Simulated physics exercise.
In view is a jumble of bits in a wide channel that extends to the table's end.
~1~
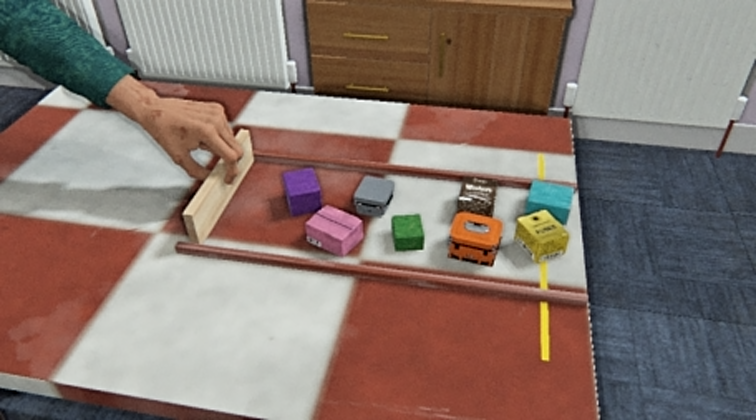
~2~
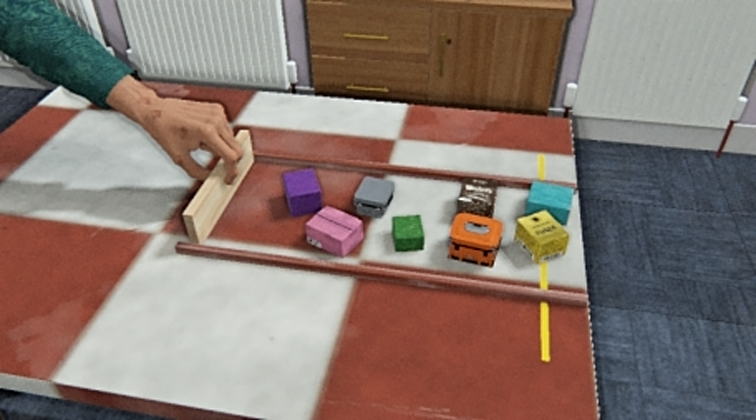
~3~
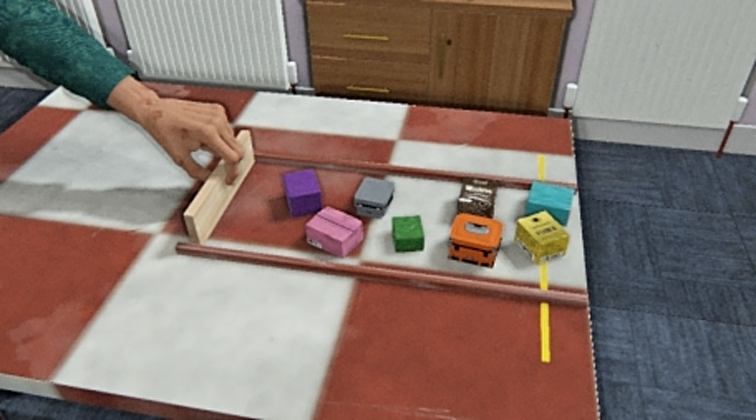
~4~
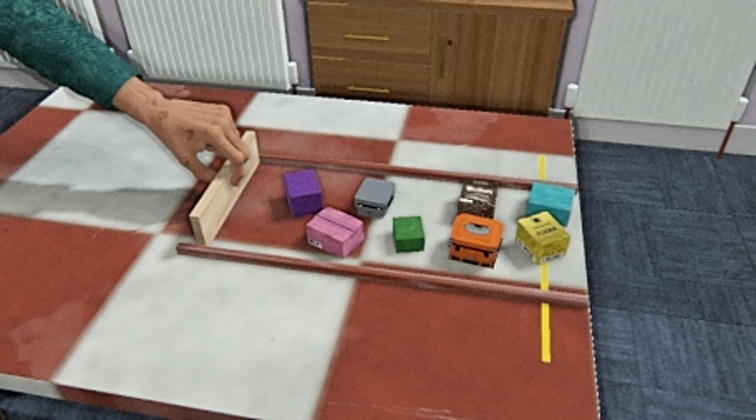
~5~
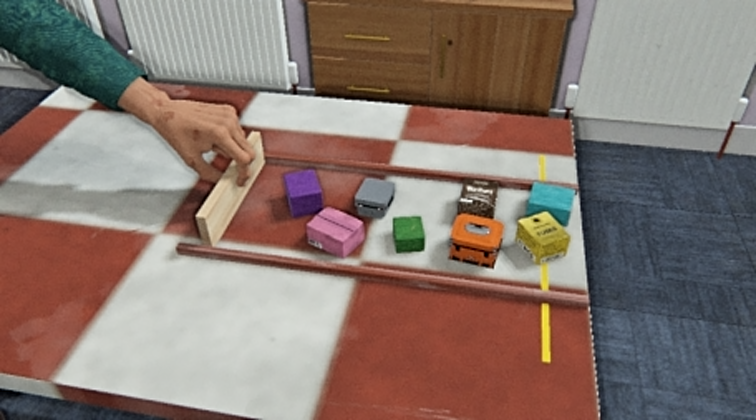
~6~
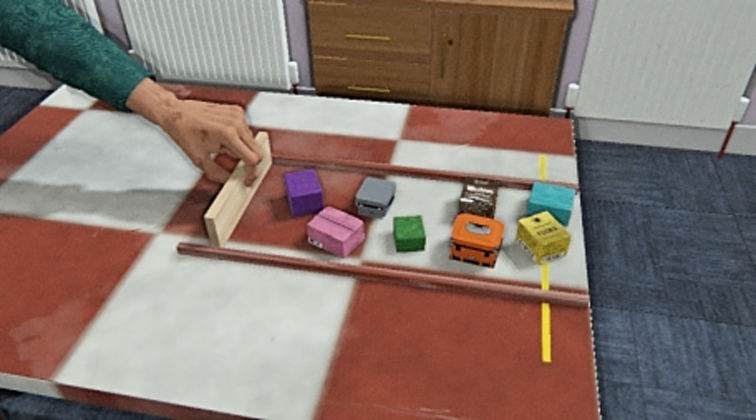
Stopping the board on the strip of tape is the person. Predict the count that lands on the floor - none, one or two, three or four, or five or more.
The fallen count comes to five or more.
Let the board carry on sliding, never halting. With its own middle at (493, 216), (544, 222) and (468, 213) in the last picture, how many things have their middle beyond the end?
Respectively 3, 6 and 2.
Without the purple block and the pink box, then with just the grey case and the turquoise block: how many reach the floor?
You'd get 4 in the first case and 3 in the second one.
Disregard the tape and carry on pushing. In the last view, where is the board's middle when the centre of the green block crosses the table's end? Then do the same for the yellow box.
Estimated middle: (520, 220), and (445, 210) for the other.
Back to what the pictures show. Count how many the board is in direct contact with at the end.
It touches 2.
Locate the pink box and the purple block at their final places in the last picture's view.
Final positions: Near (571, 261); near (563, 227).
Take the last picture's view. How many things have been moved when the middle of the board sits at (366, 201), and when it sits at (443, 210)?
So far 4, and 8 at the second.
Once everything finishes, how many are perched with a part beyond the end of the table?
The count is 1.
Soon after, none off yet; turquoise block at rest near (551, 204); yellow box at rest near (542, 238); orange case at rest near (477, 240).
Then, none off yet; turquoise block moved a little near (564, 203); yellow box moved about its own width near (579, 242); orange case moved about its own width near (537, 245).
By the end, the number that fall off is five or more; fallen, grey case, green block, brown box, orange case, yellow box and turquoise block.
